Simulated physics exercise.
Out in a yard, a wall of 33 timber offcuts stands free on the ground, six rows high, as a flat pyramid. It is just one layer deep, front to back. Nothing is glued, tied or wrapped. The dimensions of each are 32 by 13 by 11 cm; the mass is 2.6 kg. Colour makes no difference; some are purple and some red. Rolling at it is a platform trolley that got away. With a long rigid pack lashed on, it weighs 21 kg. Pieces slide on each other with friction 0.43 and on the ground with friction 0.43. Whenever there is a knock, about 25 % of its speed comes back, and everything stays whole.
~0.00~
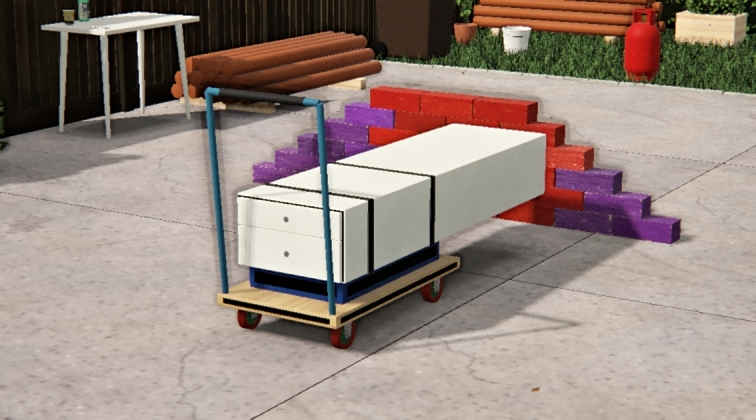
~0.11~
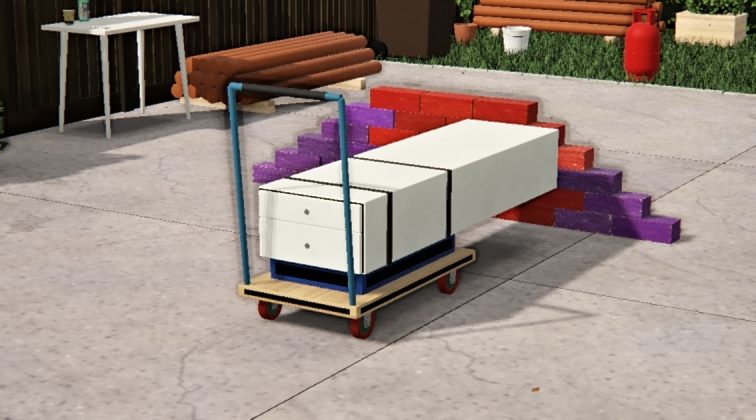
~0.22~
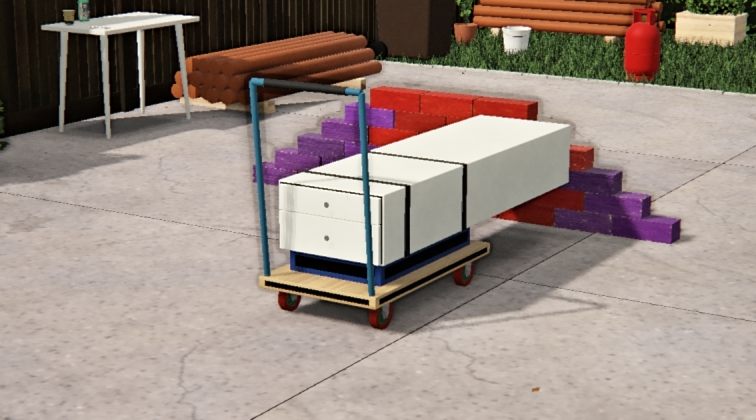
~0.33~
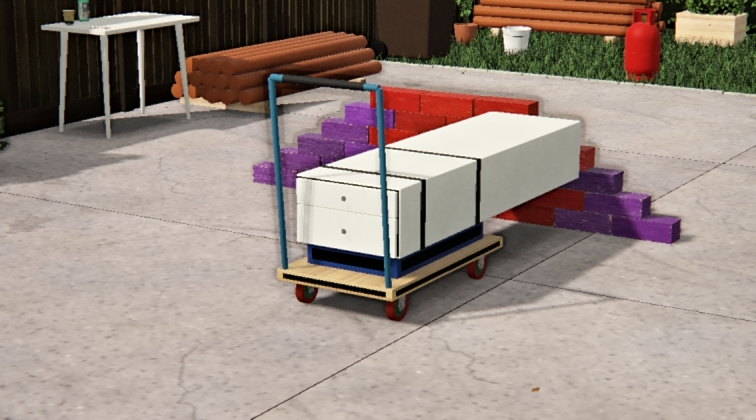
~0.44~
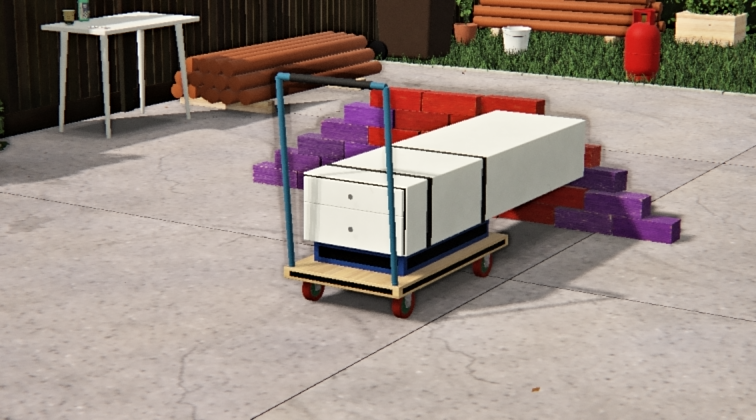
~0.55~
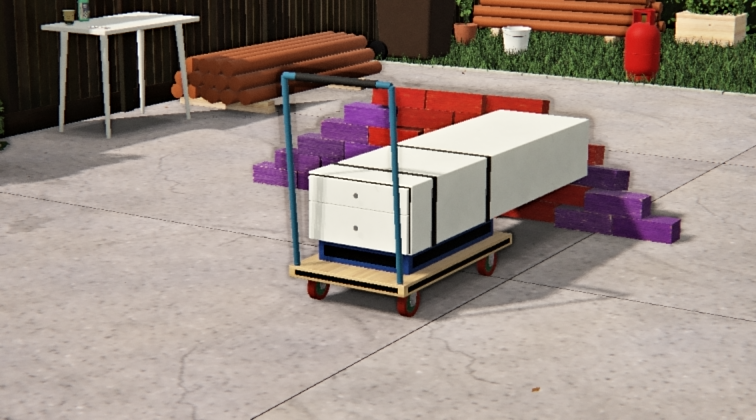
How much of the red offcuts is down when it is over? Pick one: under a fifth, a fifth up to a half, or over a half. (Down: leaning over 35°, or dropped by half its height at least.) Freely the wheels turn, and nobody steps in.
Over a half.
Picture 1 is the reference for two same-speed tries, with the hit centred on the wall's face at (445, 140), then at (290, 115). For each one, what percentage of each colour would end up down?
For purple it's 20 then 30 per cent, for red 80 then 0 per cent.
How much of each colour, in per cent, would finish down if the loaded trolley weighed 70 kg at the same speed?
Purple 10, red 70 %.
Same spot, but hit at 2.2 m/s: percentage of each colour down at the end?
The purple would finish 10 in a hundred down, the red 60 in a hundred.
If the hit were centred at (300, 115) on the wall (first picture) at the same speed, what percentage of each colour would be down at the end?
That would leave purple at 30 % and red at 0 %.
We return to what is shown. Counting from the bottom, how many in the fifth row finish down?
The tally comes to 3.
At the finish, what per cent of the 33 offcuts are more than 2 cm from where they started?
Result: 45 per cent.
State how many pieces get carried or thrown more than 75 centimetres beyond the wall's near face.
Around 4 of the pieces.
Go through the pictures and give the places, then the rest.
In the first picture (places mark the middle of the side facing us), load (541, 154) 41 cm short of the wall; top red offcut (500, 112); top purple offcut (368, 117); nothing disturbed.
The second picture shows load (553, 149) 26 cm short of the wall; top red offcut (500, 112).
The third picture shows load (565, 144) 12 cm short of the wall; top red offcut (500, 112).
The fourth picture shows load (576, 140) just touching; top red offcut (501, 112) shifted 13 mm; 6 disturbed, none down.
The fifth picture shows load (581, 139) 55 mm into the wall's line; top red offcut (508, 109) leaning 4°; steepest lean 4°, the offcut at (588, 179); 15 disturbed, none down.
The sixth picture shows load (584, 138) 8 cm into the wall's line; top red offcut (514, 107) leaning 10°; top purple offcut (368, 117); 15 disturbed, none down.
After 0.70 s, load 12 cm past the wall's line, still rolling; none of the 20 red offcuts down (0 of 33 in all colours); top red offcut leaning 19°.
After 0.90 s, load 16 cm past the wall's line, still rolling; 14 of the 20 red offcuts down (15 of 33 in all colours); top red offcut leaning 40°, 13 cm lower.
After 1.06 s, load 18 cm past the wall's line, still rolling; 14 of the 20 red offcuts down (15 of 33 in all colours); top red offcut on its side.
After 1.28 s, load 21 cm past the wall's line, still rolling; 14 of the 20 red offcuts down (15 of 33 in all colours); top red offcut on its side.
At rest (2.4 s), load 24 cm past the wall's line, stopped; 14 of the 20 red offcuts down (15 of 33 in all colours); top red offcut on its side; top purple offcut unmoved. That is 70 per cent. As the last picture would show them, middles, top red offcut near (540, 169), top purple offcut near (374, 115).
